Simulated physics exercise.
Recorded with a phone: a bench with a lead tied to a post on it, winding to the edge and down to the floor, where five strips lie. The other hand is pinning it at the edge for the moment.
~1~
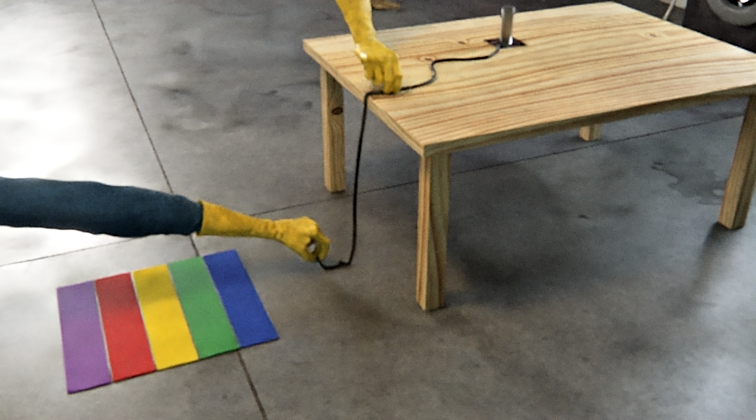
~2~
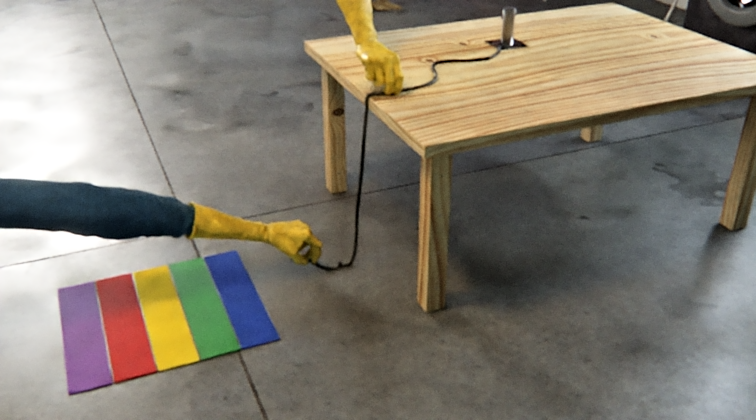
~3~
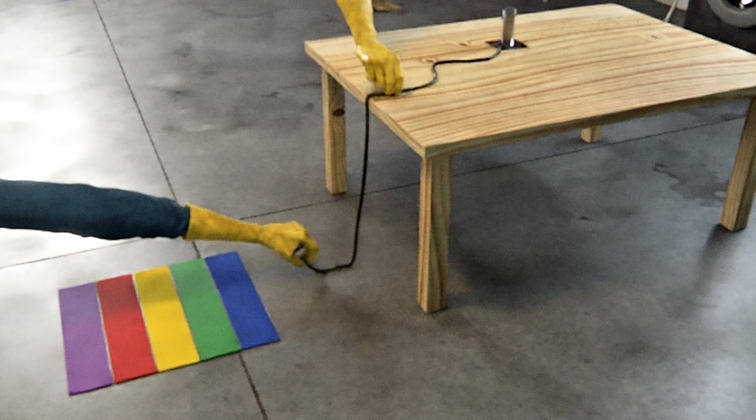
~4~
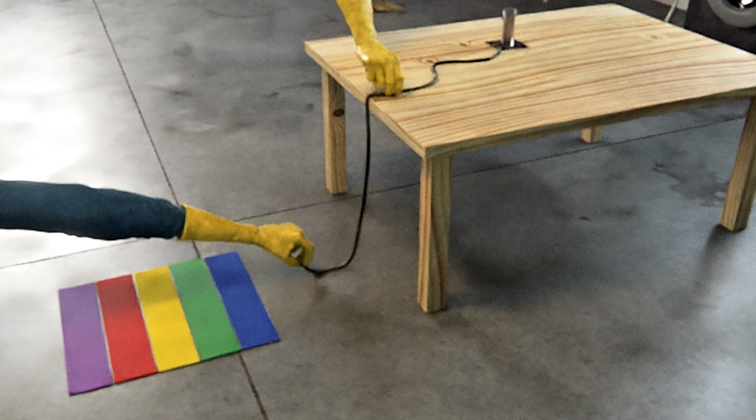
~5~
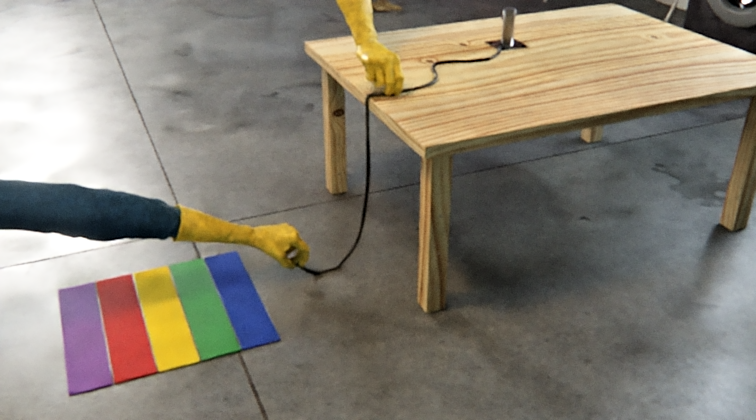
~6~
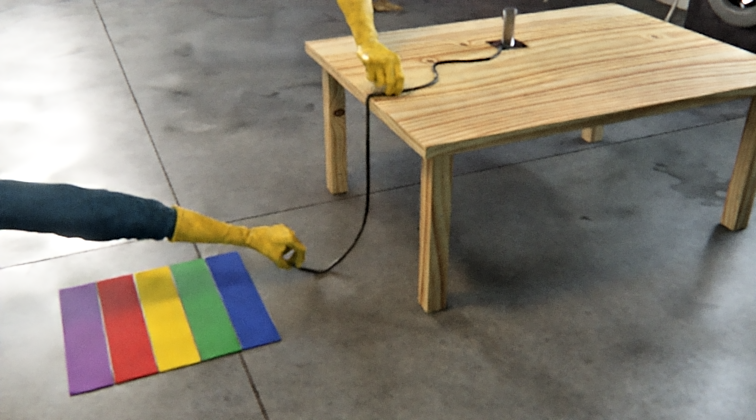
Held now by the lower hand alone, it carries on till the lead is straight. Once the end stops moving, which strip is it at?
It is at the yellow strip.
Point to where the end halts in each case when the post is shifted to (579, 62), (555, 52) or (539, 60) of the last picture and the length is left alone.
The places are (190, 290), (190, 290) and (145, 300).
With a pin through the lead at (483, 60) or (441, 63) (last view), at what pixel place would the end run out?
The two answers, in sequence: (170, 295) and (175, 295).
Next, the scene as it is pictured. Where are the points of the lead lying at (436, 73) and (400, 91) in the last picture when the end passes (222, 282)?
Result - first point (408, 73), second point (359, 98).
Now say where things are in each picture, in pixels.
End (318, 257); blue (252, 324); green (213, 334); yellow (172, 345); red (130, 355); purple (86, 366), in the first picture.
End (310, 261); lead through (497, 54) (437, 63) (422, 86) (366, 117) (360, 184) (355, 251), in the second picture.
End (306, 262), in the third picture.
End (302, 263); lead through (497, 55) (438, 64) (422, 87) (367, 118) (366, 184) (354, 251), in the fourth picture.
End (298, 264), in the fifth picture.
End (294, 265); lead through (498, 54) (438, 63) (423, 87) (368, 117) (368, 184) (350, 249), in the sixth picture.
Early on, end near (223, 282); over blue.
Midway, end near (180, 291); over yellow.
At the end of the slack, end near (153, 298); over yellow. The yellow one.
